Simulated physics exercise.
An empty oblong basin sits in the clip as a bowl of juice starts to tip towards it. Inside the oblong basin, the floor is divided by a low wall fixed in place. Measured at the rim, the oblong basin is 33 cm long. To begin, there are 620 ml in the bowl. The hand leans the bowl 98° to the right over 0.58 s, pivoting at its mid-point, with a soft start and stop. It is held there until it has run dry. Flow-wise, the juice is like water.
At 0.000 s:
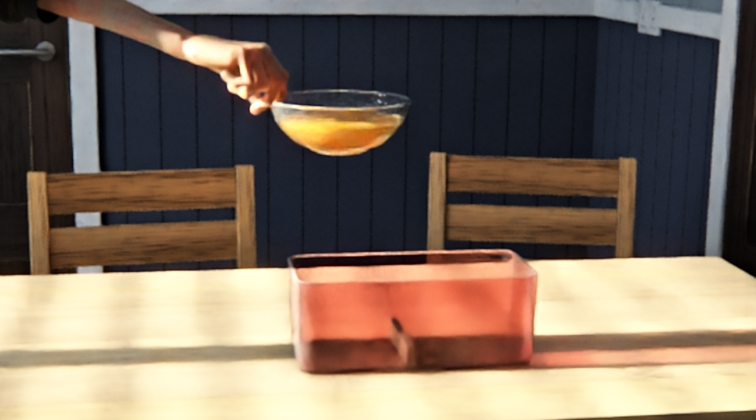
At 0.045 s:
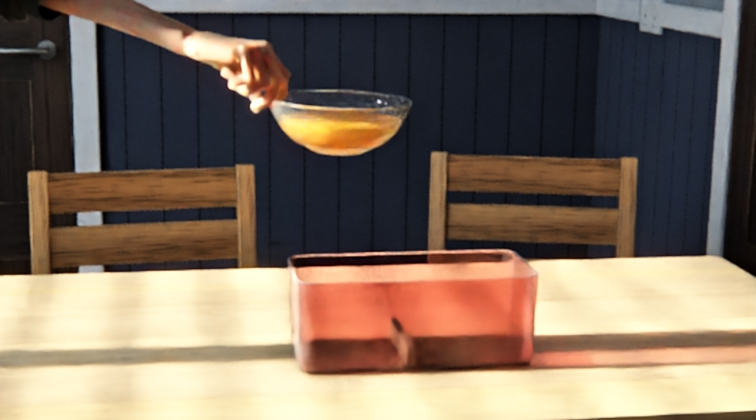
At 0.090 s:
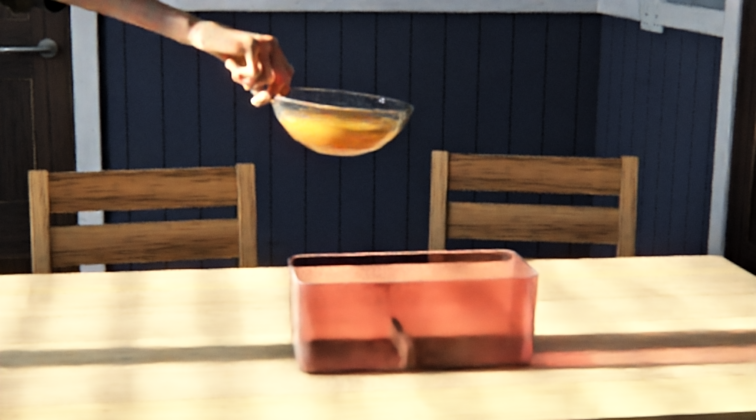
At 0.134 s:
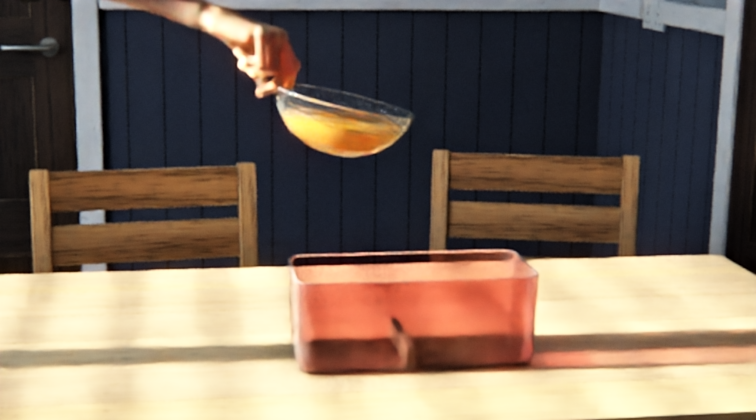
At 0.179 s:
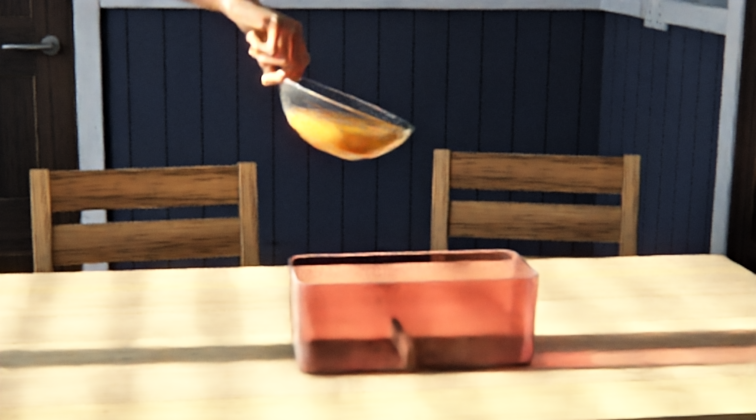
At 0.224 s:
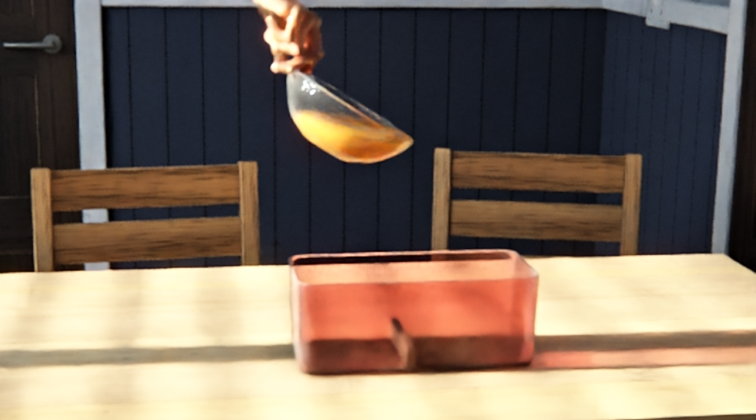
A hand holding a clear glass bowl of orange-yellow juice tilts it steadily to the right above an empty, translucent reddish oblong basin, which stays still on a light wooden table with two chairs behind it.
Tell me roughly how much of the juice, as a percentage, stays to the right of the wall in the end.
Around 62 per cent stays on the right.
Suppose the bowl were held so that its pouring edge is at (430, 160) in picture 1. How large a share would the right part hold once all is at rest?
In that case roughly 65 per cent.
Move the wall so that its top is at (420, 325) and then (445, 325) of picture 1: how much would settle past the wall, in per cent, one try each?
Around 60 and 40 percent, in that order.
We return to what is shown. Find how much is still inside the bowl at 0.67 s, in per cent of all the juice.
What remains is about 0 percent of it all.
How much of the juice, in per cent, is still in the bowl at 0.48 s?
Around 3 in a hundred.
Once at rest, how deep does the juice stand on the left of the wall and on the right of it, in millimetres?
Depths: Left near 8 mm, right near 16 mm.
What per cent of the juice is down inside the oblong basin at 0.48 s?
Roughly 32 per cent.
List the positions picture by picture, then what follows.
In the first frame, tilt 0°; pouring edge (410, 101); surface from (278, 118) to (399, 117); the oblong basin's rim runs from (293, 271) to (526, 264); the wall's top is at (401, 333).
In the second frame, tilt 1°; pouring edge (410, 102); surface from (278, 118) to (399, 119).
In the third frame, tilt 6°; pouring edge (411, 108); surface from (279, 115) to (399, 122).
In the fourth frame, tilt 12°; pouring edge (413, 116); surface from (282, 111) to (402, 125).
In the fifth frame, tilt 21°; pouring edge (413, 128); surface from (287, 111) to (402, 129).
In the sixth frame, tilt 32°; pouring edge (411, 141); surface from (293, 113) to (405, 133).
After 0.48 s the tilt is 91° and 3 per cent is still to pour, 0 is left of the wall and 31 right of it.
After 0.67 s the tilt is 98° and 0 per cent is still to pour, 15 is left of the wall and 73 right of it.
After 0.87 s the tilt is 98° and 0 per cent is still to pour, 22 is left of the wall and 67 right of it.
After 1.08 s the tilt is 98° and 0 per cent is still to pour, 28 is left of the wall and 63 right of it.
In the end 29 per cent lies left of the wall, 62 right of it and 9 outside.
